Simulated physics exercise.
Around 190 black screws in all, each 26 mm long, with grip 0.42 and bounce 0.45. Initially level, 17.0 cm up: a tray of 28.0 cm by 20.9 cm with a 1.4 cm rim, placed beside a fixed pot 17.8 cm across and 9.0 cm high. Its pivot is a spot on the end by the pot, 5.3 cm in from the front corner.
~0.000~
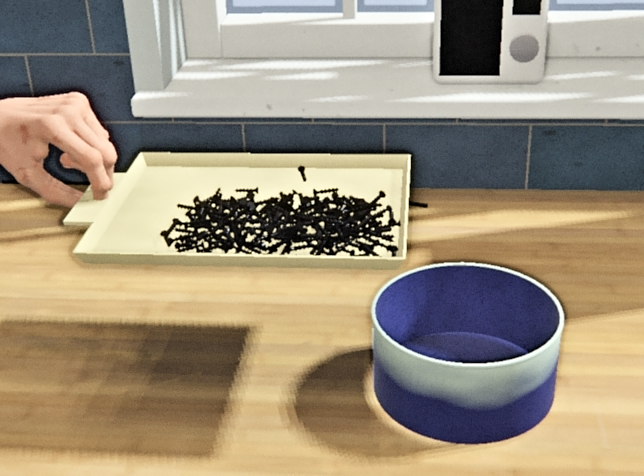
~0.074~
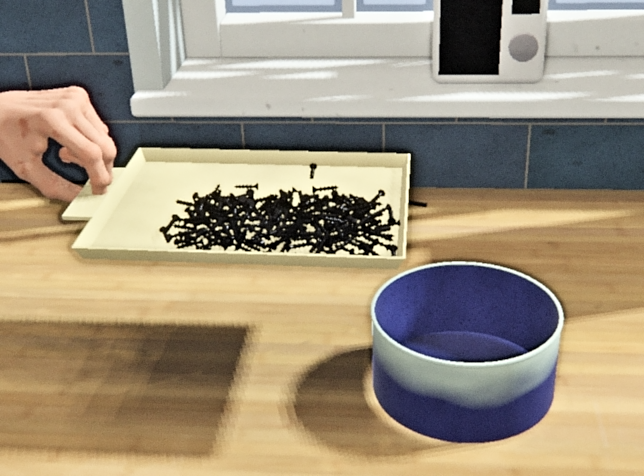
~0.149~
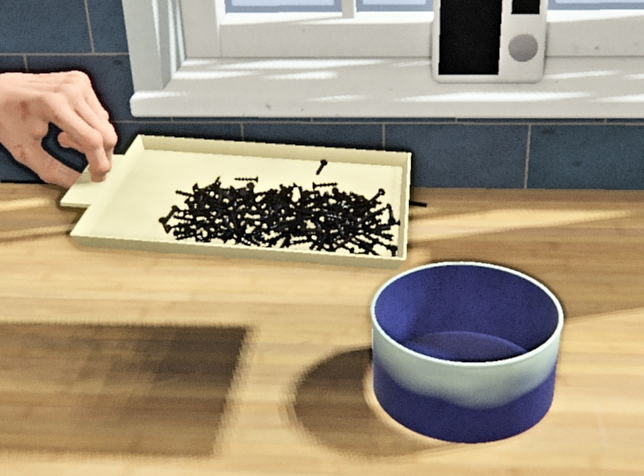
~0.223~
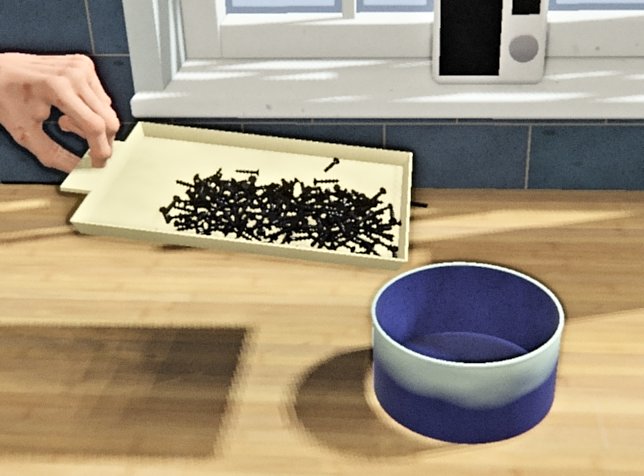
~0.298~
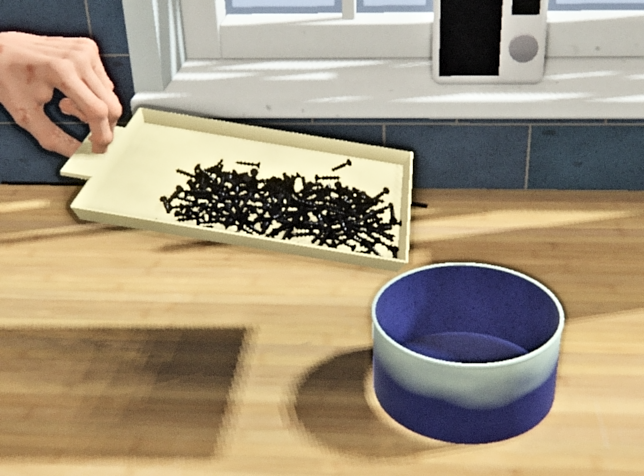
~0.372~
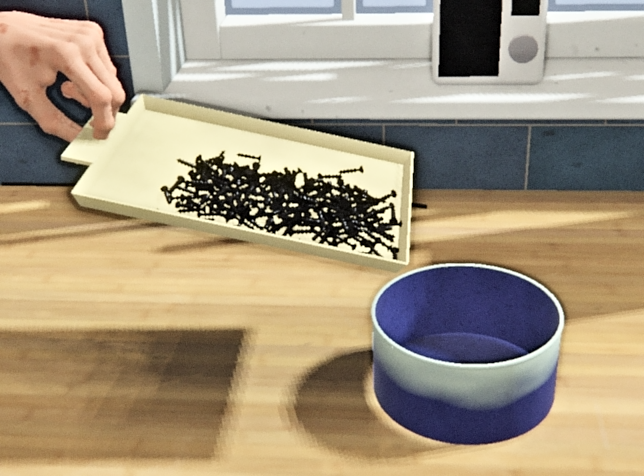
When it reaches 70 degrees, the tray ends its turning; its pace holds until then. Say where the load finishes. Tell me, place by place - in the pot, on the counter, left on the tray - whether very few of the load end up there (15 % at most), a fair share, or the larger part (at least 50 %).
Pot - the larger part, counter - very few, tray - very few.
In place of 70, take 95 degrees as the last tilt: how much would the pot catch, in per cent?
95 %.
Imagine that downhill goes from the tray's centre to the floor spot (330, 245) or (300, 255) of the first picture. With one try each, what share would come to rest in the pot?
The share comes to roughly 55 in a hundred, then roughly 20 in a hundred.
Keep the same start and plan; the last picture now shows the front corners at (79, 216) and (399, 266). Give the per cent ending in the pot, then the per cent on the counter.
In the pot: 40 per cent; on the counter: 60 per cent.
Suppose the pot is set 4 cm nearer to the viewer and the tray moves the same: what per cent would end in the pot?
I'd say some 80 per cent would end up there.
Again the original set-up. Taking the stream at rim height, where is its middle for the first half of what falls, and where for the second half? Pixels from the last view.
Early half: About (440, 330); late half: (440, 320).
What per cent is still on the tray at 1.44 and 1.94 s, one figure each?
About 75, 15.
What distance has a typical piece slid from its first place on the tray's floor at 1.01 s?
6 cm.
After 1.01 s, tilt 40 degrees; the tray holds 100 %, the pot 0 %.
After 1.44 s, tilt 58 degrees; the tray holds 75 %, the pot 20 %.
After 1.94 s, tilt 70 degrees; the tray holds 15 %, the pot 75 %.
At rest (2.7 s), pot 90 %, counter 5 %, tray 5 %.
